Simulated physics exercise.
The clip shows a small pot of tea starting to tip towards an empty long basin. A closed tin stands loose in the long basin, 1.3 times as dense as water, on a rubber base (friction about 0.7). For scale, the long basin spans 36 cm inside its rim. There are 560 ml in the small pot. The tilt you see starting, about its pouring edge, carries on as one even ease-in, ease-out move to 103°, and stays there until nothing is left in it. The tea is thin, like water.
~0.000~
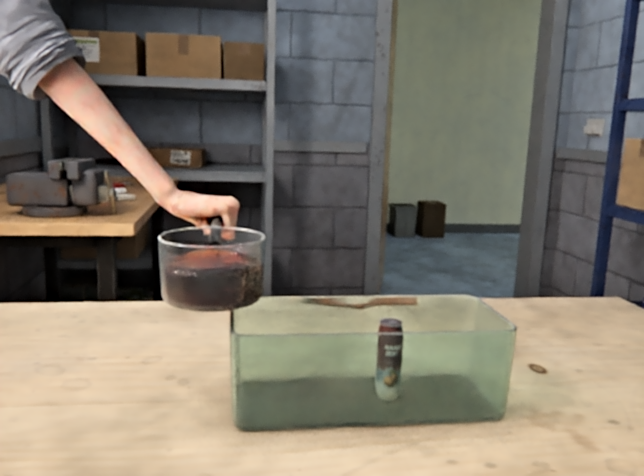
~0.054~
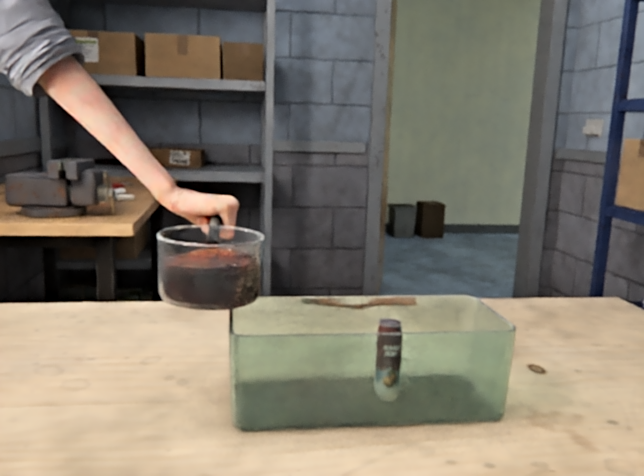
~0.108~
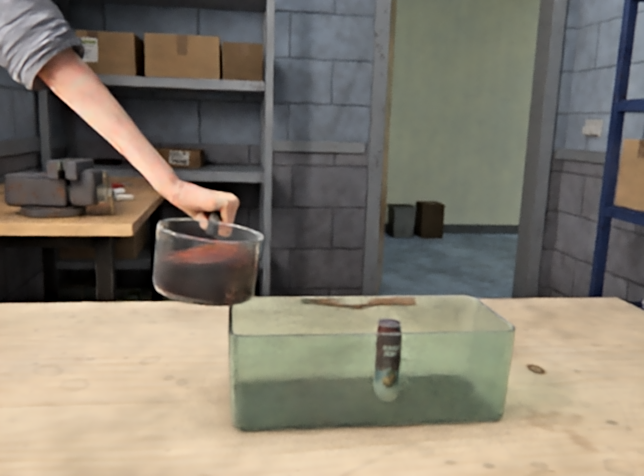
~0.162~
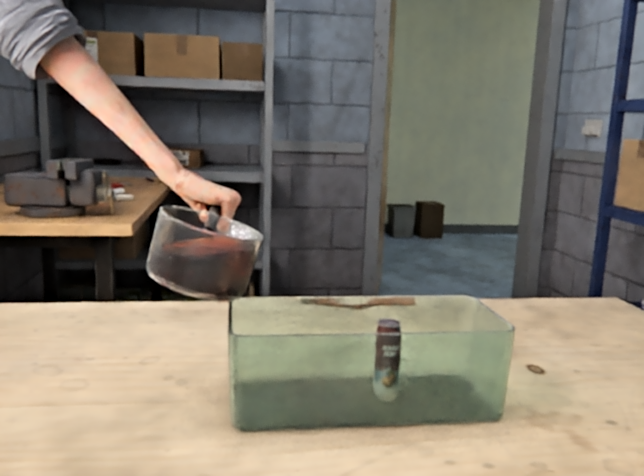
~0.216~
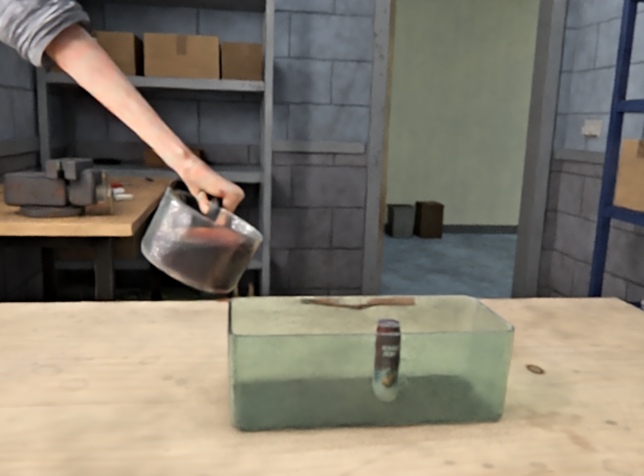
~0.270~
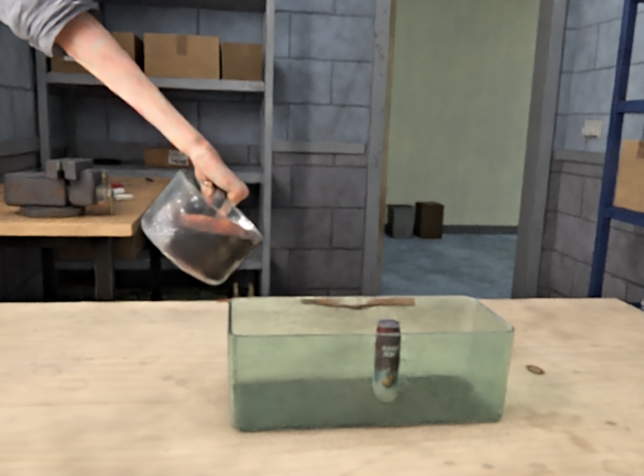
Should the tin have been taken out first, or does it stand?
The tin keeps standing.
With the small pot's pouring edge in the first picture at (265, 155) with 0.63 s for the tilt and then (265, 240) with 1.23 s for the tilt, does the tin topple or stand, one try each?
First it topples; then it remains upright.
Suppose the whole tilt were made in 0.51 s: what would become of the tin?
The tin stays up.
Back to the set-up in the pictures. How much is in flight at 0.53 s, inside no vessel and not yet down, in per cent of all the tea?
Some 50 per cent.
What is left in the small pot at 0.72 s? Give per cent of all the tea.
Near 7 in a hundred.
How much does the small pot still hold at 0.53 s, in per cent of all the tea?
Near 46 in a hundred.
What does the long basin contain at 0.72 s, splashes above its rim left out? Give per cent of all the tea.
Near 78 in a hundred.
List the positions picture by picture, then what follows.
In the first frame, it leans 0°; its right rim is at (264, 238); the tea meets the walls at (163, 261) and (261, 261); the long basin's rim runs from (231, 316) to (496, 313); the tin's top is at (391, 326).
In the second frame, it leans 2°; its right rim is at (264, 238); the tea meets the walls at (162, 261) and (260, 258).
In the third frame, it leans 7°; its right rim is at (263, 239); the tea meets the walls at (158, 258) and (258, 252).
In the fourth frame, it leans 16°; its right rim is at (262, 239); the tea meets the walls at (154, 249) and (256, 246).
In the fifth frame, it leans 27°; its right rim is at (261, 239); the tea meets the walls at (150, 233) and (257, 239).
In the sixth frame, it leans 40°; its right rim is at (261, 239); the tea meets the walls at (147, 213) and (260, 234).
By 0.53 s the tilt is 96° and 46 per cent is still to pour; the tin stands where it began.
By 0.72 s the tilt is 103° and 7 per cent is still to pour; the tin stands where it began.
By 0.92 s the tilt is 103° and 1 per cent is still to pour; the tin stands where it began.
By 1.13 s the tilt is 103° and 0 per cent is still to pour; the tin stands where it began.
At rest the tin stands where it began.
